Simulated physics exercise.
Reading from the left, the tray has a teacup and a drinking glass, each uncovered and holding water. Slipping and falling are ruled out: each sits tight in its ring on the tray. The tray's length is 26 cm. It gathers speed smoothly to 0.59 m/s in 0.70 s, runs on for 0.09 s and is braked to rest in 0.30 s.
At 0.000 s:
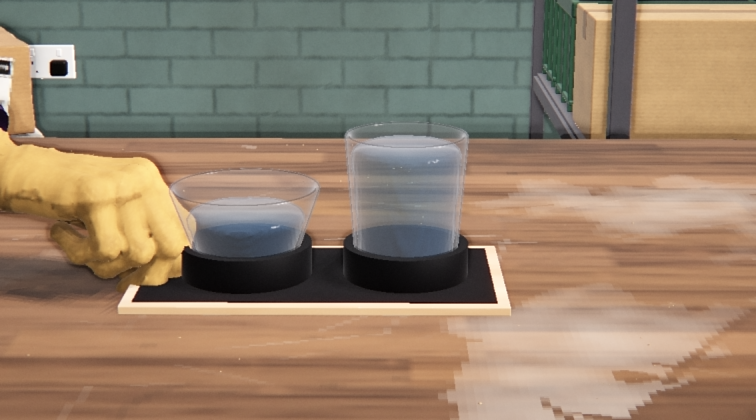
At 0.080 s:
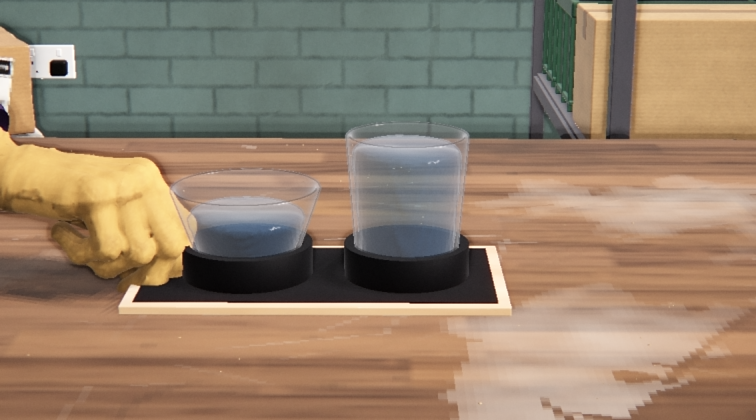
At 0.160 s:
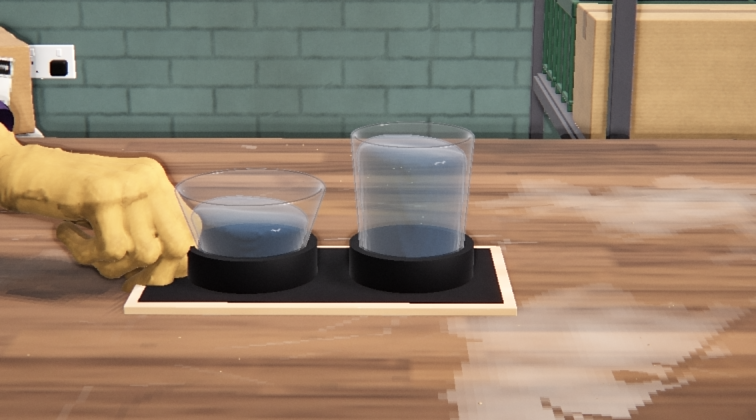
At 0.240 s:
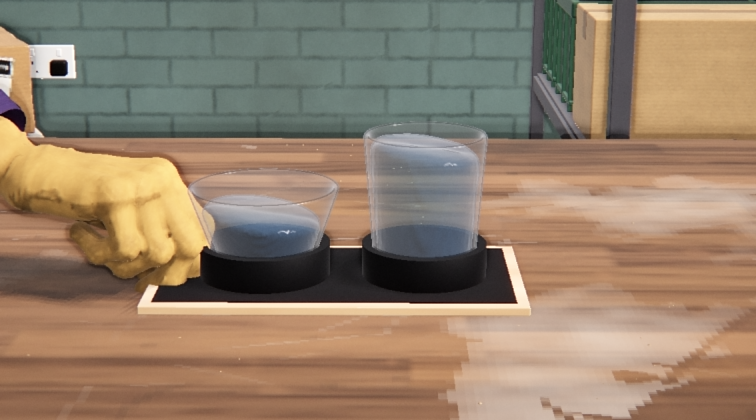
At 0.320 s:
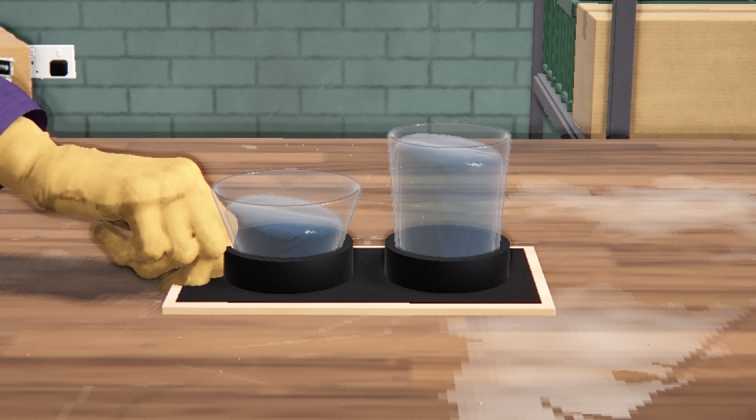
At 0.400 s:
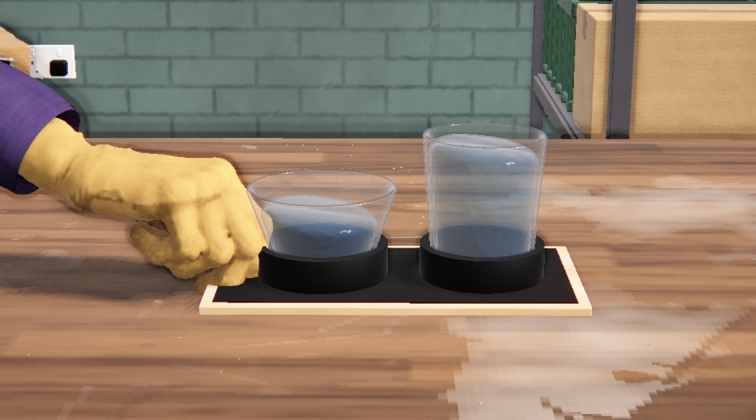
A yellow-gloved hand slid a small tray holding two clear containers of water to the right across a wooden table, slowly at first and then faster, and the water tilted slightly, higher on the left.
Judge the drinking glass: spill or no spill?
The contents partly escape.
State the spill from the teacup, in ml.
Measured volume: Approx. 0 ml.
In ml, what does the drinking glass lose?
Roughly 6 ml in all.
After 0.63 s the tray moves at 0.58 m/s; losses from the left are 0, 0 ml.
After 0.87 s the tray moves at 0.49 m/s; losses from the left are 0, 0 ml.
After 1.10 s the tray moves at 0.00 m/s; losses from the left are 0, 6 ml.
After 1.34 s the tray moves at 0.00 m/s; losses from the left are 0, 6 ml.
In the end losses from the left are 0, 6 ml.
